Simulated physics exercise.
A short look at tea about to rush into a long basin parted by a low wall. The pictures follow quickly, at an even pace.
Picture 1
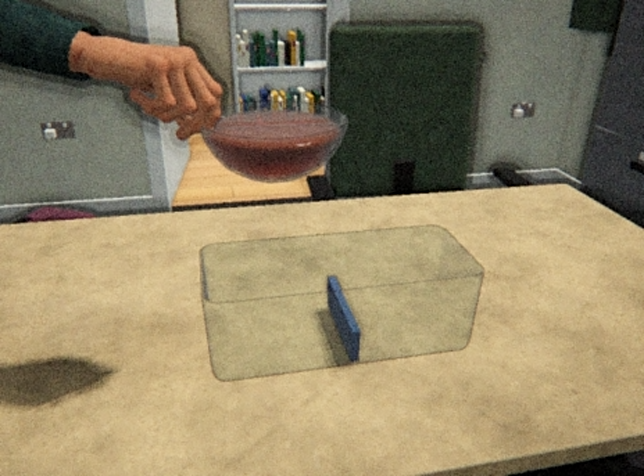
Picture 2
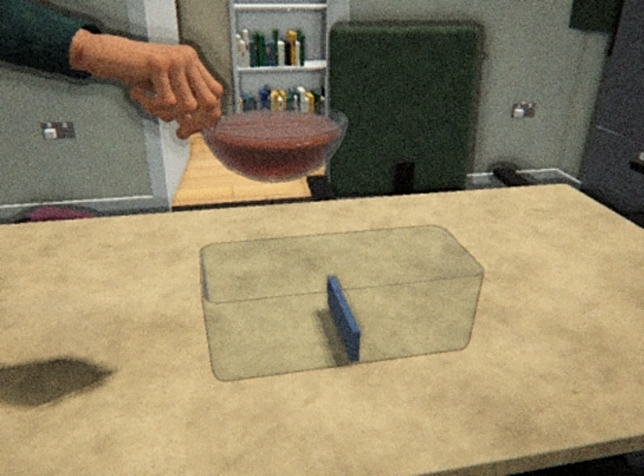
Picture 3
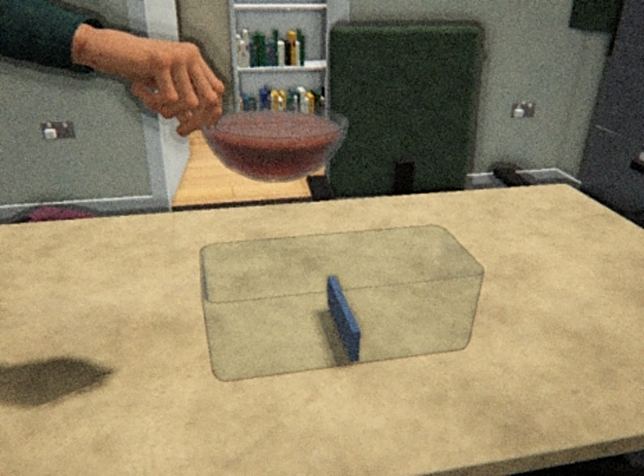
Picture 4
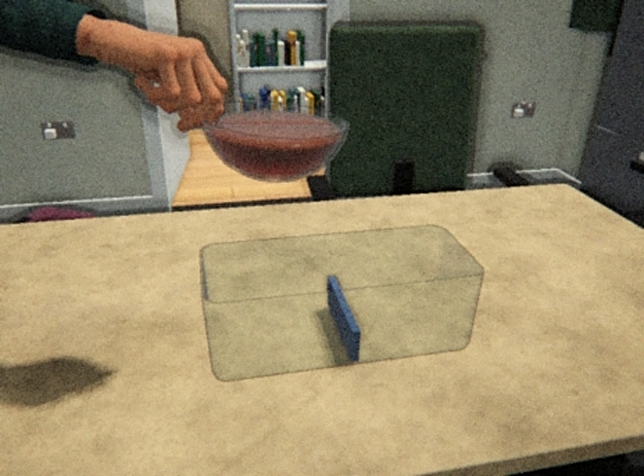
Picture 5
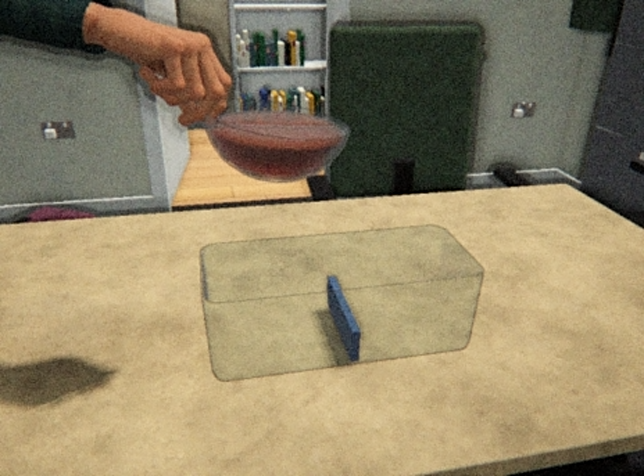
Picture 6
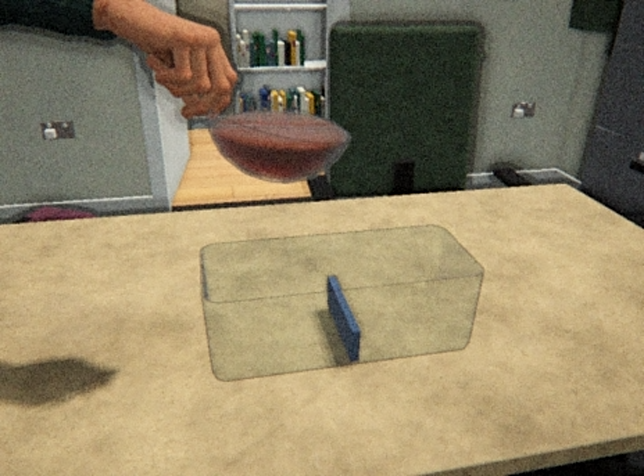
On a kitchen counter, a hand gradually tilts a glass bowl of reddish tea rightward.
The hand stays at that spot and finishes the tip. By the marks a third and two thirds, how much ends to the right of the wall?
The share right of the wall is above two thirds.
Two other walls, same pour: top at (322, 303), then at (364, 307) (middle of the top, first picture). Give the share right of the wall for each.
Near 95 % and 70 %.
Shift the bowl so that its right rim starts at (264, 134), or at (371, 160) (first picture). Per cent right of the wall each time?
Near 5 % and 95 %.
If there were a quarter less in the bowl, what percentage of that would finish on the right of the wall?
Near 85 %.
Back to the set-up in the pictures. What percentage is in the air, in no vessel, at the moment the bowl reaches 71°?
It comes to 45 per cent or so.
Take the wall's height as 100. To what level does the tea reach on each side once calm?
Near 10 on the left, 60 on the right.
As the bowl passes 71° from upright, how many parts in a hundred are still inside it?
Near 25 %.
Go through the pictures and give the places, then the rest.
In the first frame, tilt 0°; pouring edge (344, 117); surface from (202, 128) to (339, 122); the long basin's rim runs from (202, 274) to (463, 249); the wall's top is at (343, 303).
In the second frame, tilt 1°; pouring edge (344, 117); surface from (203, 128) to (339, 123).
In the third frame, tilt 2°; pouring edge (345, 119); surface from (203, 128) to (340, 125).
In the fourth frame, tilt 5°; pouring edge (346, 123); surface from (205, 126) to (341, 125).
In the fifth frame, tilt 9°; pouring edge (347, 128); surface from (208, 124) to (342, 126).
In the sixth frame, tilt 14°; pouring edge (347, 134); surface from (211, 125) to (345, 128).
A moment on, the bowl is tipped part way and 24 per cent is still to pour, 0 is left of the wall and 32 right of it.
Next, the bowl is tipped right over and 0 per cent is still to pour, 10 is left of the wall and 87 right of it.
Then the bowl is tipped right over and 0 per cent is still to pour, 12 is left of the wall and 87 right of it.
Later the bowl is tipped right over and 0 per cent is still to pour, 12 is left of the wall and 87 right of it.
At rest 12 per cent lies left of the wall, 87 right of it and 1 outside.
